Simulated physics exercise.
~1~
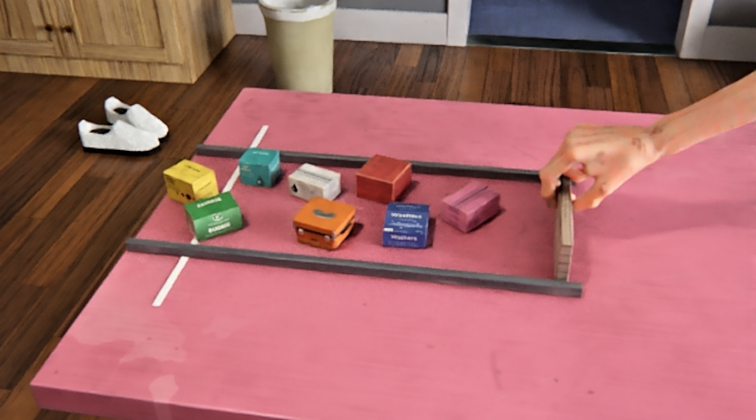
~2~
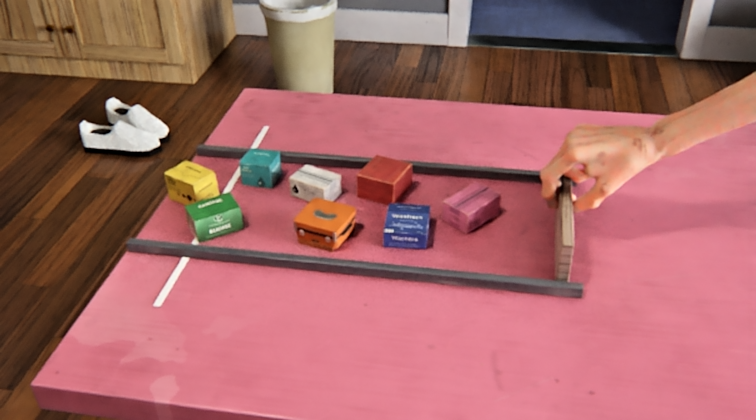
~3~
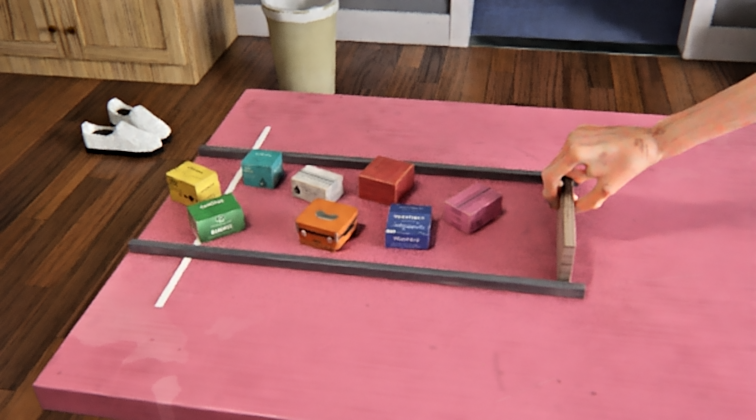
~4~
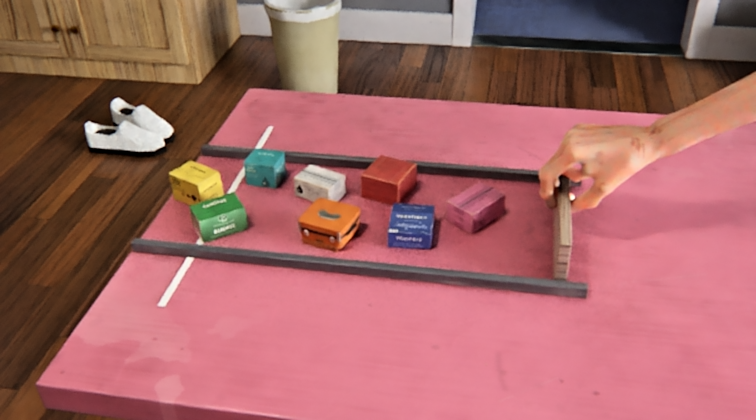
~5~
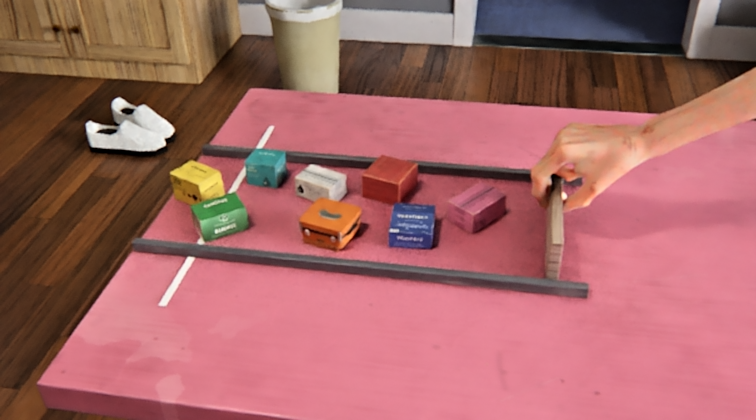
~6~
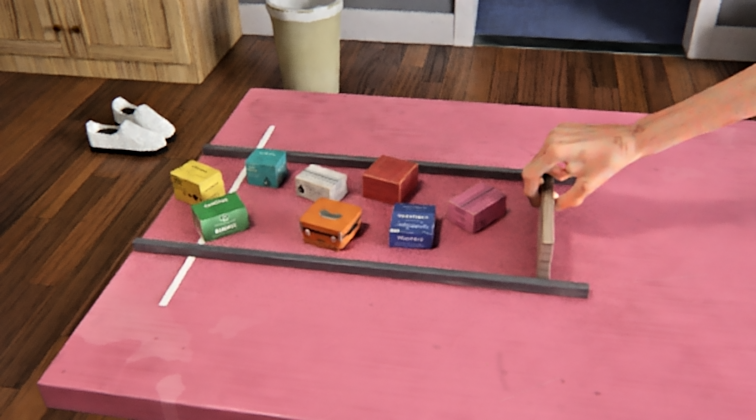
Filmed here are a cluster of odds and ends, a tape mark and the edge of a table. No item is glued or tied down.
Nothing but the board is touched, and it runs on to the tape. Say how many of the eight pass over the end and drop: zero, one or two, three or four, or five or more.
From what I see, the table loses three or four of them.
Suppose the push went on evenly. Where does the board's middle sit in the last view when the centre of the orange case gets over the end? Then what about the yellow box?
Points: About (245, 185) and about (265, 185).
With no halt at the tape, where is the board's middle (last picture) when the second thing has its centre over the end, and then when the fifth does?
At roughly (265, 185), then roughly (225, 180).
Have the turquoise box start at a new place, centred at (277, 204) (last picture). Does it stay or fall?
In that case it plunges.
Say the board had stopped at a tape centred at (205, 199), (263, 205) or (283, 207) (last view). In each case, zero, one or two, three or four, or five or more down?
Five or over; just one or two; no fall at all.
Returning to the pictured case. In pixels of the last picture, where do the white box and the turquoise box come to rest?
Around (182, 177), then around (193, 154).
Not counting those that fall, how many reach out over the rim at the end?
Number: 3.
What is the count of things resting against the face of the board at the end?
The count is 2.
Soon after, none off yet; yellow box at rest near (198, 185); green box at rest near (220, 217); turquoise box at rest near (267, 168).
Then, none off yet; yellow box at rest near (198, 185); green box moving near (214, 215); turquoise box moving near (263, 167).
Further on, none off yet; yellow box moved about its own width near (182, 173); green box moved well along near (158, 198); turquoise box moved about its own width near (228, 158).
At rest, the number that fall off is three or four; fallen, orange case, green box and yellow box.
